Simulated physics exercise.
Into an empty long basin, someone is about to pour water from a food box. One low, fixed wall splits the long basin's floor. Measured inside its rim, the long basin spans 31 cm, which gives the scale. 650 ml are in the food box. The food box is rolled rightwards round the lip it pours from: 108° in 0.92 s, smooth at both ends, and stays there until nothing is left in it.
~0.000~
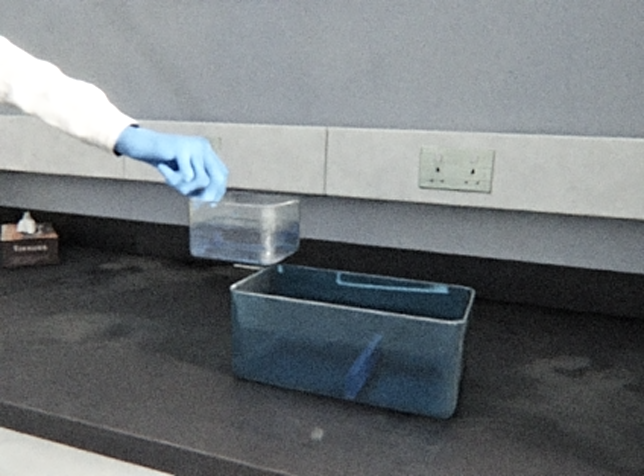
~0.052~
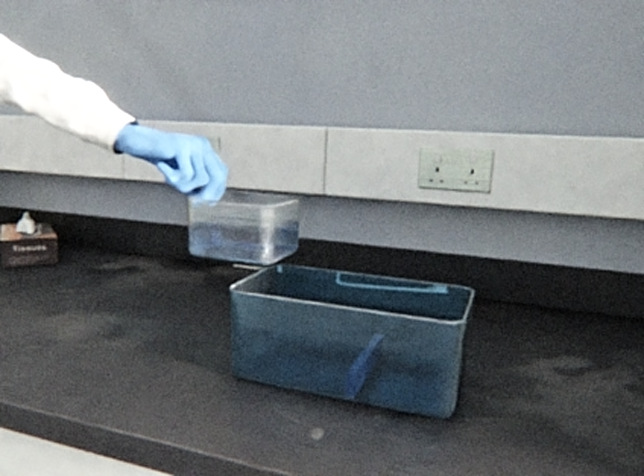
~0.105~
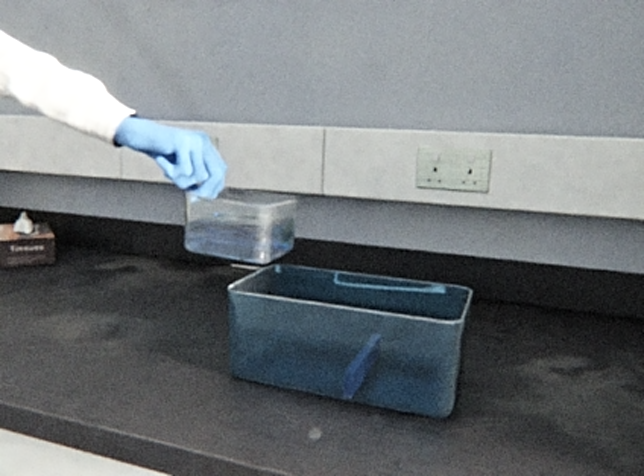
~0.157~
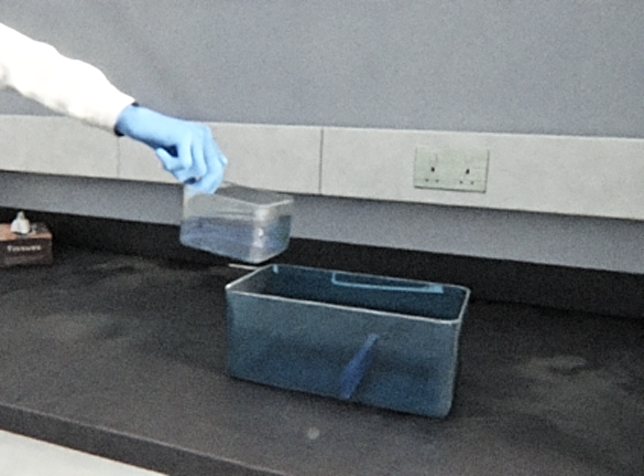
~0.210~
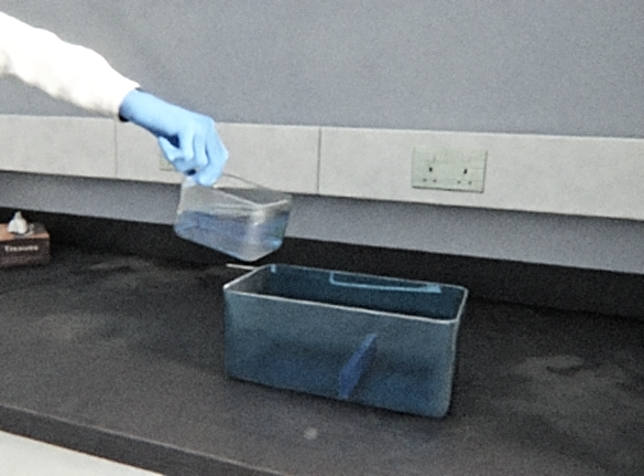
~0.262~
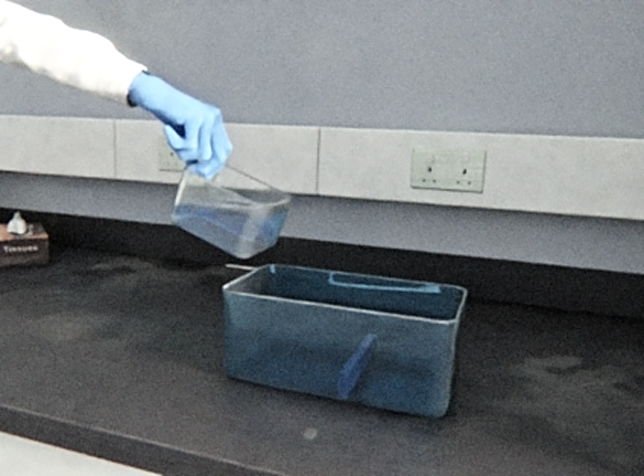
A blue-gloved hand held a small clear container of water above one end of a long, dark bluish basin on a black bench, then gradually tilted it to the right, slowly at first.
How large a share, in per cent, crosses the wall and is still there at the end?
A share of about 24 per cent.
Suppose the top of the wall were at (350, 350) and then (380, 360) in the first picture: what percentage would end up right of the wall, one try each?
The first try gives 60 percent and the second 15 percent.
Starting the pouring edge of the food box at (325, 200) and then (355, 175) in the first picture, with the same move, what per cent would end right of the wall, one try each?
Respectively 80 and 70 %.
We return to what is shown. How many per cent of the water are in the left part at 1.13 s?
That share comes to around 72 in a hundred.
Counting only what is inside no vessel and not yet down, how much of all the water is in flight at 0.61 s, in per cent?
Share: Roughly 36 per cent.
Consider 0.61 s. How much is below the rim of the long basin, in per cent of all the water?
I reckon close to 3 percent of it.
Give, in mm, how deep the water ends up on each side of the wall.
Depths: Left near 18 mm, right near 8 mm.
By 0.61 s the tilt is 80° and 61 per cent is still to pour, 3 is left of the wall and 0 right of it.
By 0.86 s the tilt is 107° and 11 per cent is still to pour, 48 is left of the wall and 24 right of it.
By 1.13 s the tilt is 108° and 0 per cent is still to pour, 73 is left of the wall and 23 right of it.
By 1.42 s the tilt is 108° and 0 per cent is still to pour, 74 is left of the wall and 24 right of it.
At rest 74 per cent lies left of the wall, 24 right of it and 2 outside.
